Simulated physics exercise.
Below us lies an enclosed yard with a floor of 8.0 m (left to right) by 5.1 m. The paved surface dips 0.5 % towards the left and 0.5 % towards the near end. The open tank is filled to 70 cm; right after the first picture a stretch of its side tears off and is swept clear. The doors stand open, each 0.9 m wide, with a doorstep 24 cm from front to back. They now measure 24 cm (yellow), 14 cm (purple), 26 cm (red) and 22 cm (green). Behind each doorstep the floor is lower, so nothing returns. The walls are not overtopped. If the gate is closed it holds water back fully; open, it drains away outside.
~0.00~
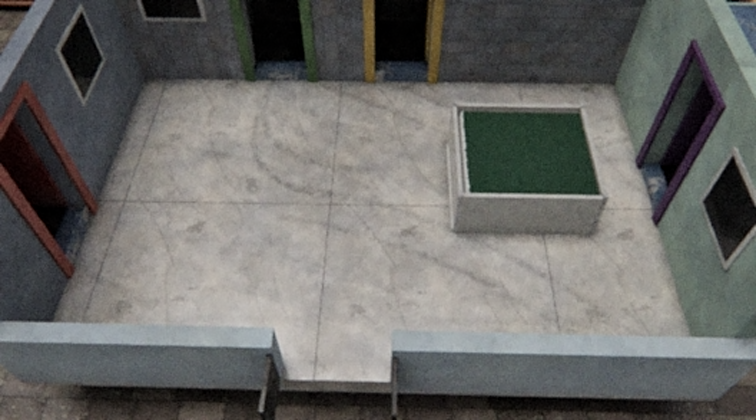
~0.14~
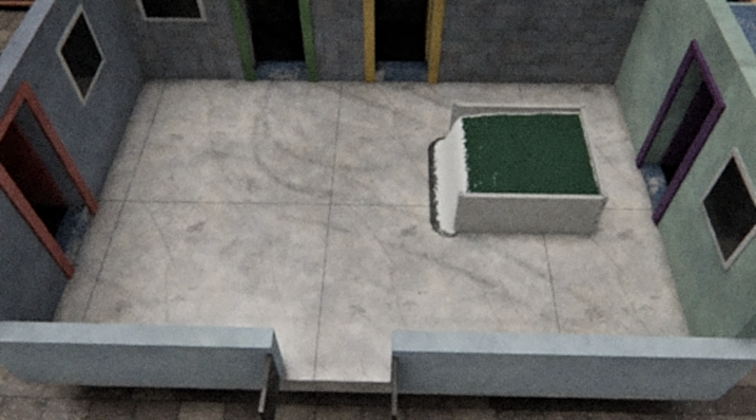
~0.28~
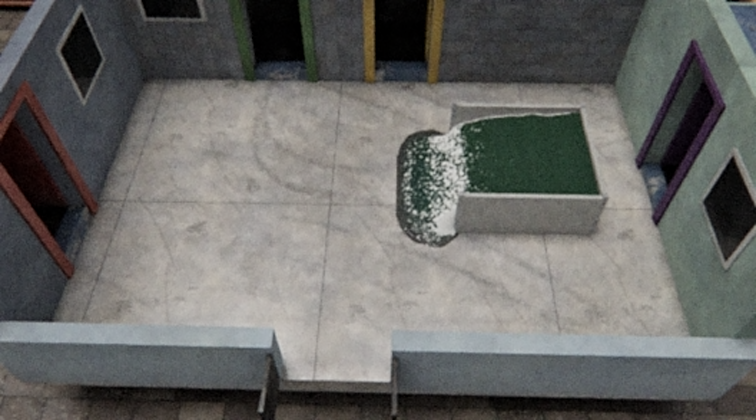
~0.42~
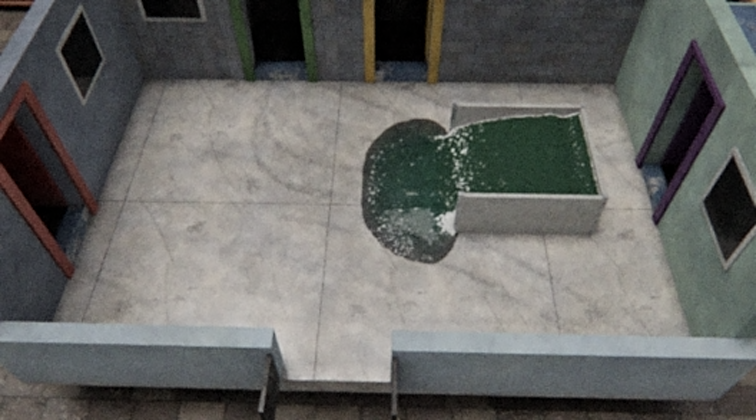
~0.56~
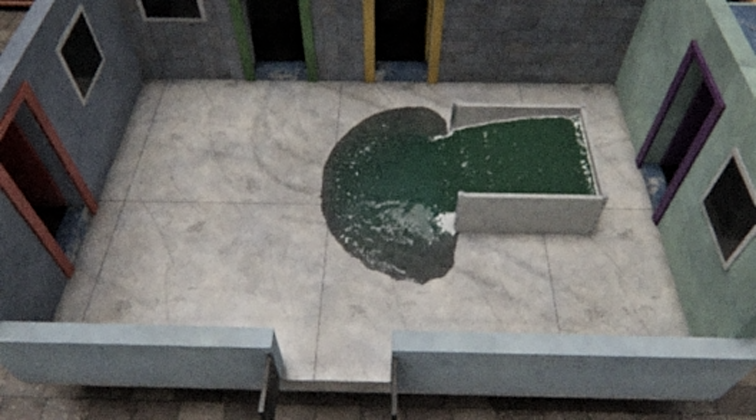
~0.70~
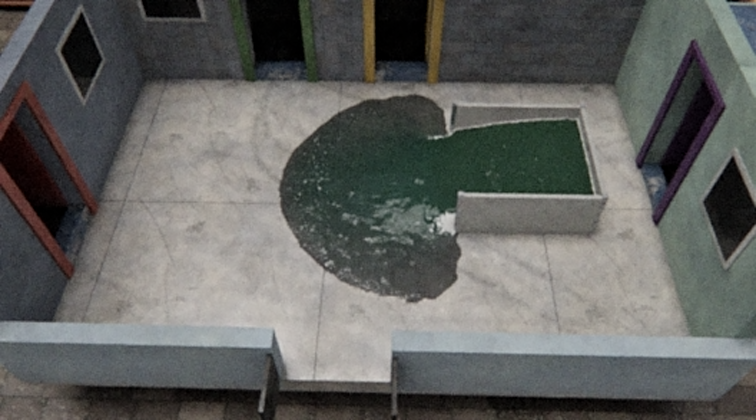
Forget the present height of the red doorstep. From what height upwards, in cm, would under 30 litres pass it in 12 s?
Some 15 cm above the ground.
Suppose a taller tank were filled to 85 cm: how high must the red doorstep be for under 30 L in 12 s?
Then roughly 19 cm.
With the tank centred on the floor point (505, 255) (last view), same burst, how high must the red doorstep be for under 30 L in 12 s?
About 18 cm.
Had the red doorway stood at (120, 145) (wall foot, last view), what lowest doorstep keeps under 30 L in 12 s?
Roughly 16 cm.
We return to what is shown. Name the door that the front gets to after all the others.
Last comes the purple one.
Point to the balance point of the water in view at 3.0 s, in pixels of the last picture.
At about (264, 186).
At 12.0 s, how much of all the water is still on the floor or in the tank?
Some 90 per cent remains.
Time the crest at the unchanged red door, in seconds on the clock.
Near 2.6 s.
After 1.4 s water covers 45 % of the floor, deepest (26 cm) near (446, 200); it has not reached the red door.
After 3.0 s water covers 60 % of the floor, deepest (36 cm) near (40, 355); 20 cm at the red door, 0 litres in over its 26 cm doorstep.
After 12.0 s water covers 100 % of the floor, deepest (8 cm) near (620, 367); 6 cm at the red door, 0 litres in over its 26 cm doorstep.
At the red door as built, the water arrived by 1.7 s and peaked near 22 cm at 2.6 s.
With a doorstep of 12 cm, 66 litres would have come in within the 12 s; with 18.5 cm, 8 litres. So under 30 litres takes about 15 cm.
